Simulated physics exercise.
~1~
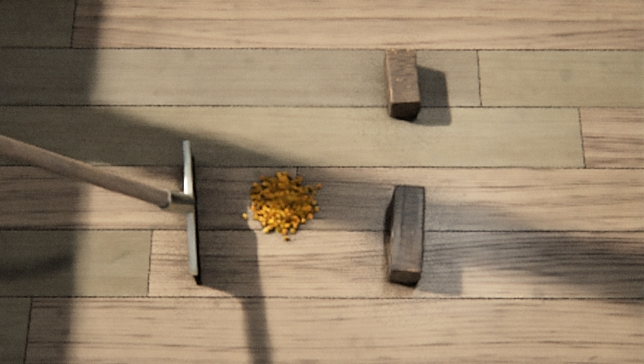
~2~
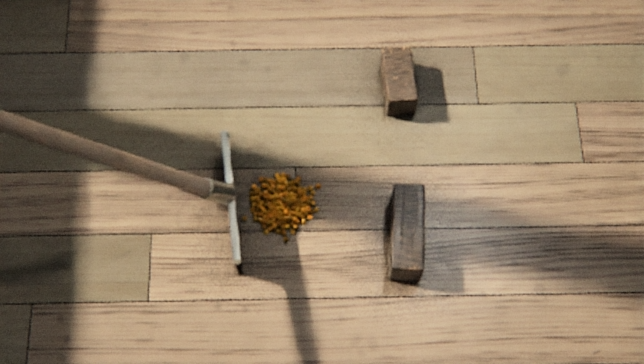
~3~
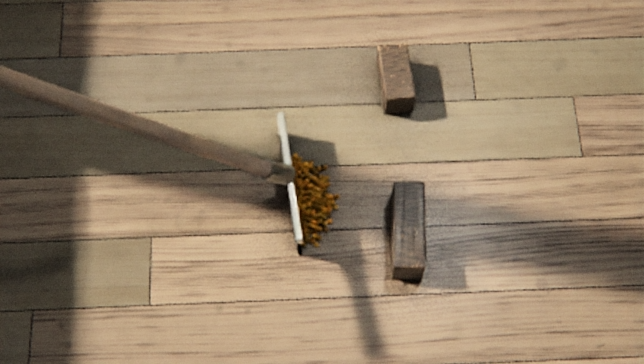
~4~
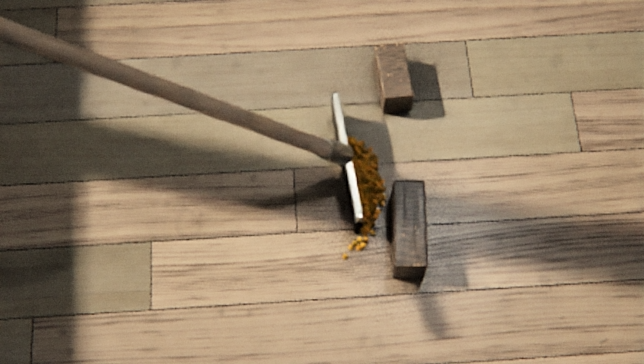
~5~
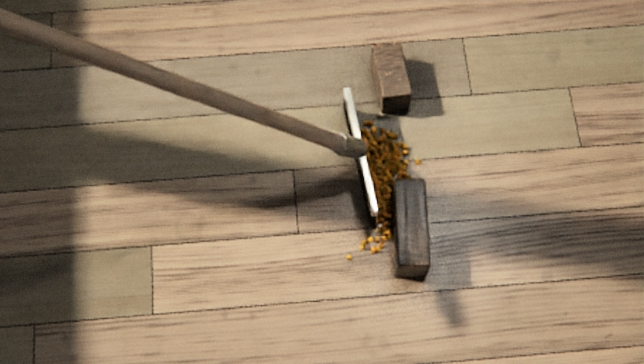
On a plank floor, a squeegee pushes yellow kernels rightwards until most bunch before two blocks.
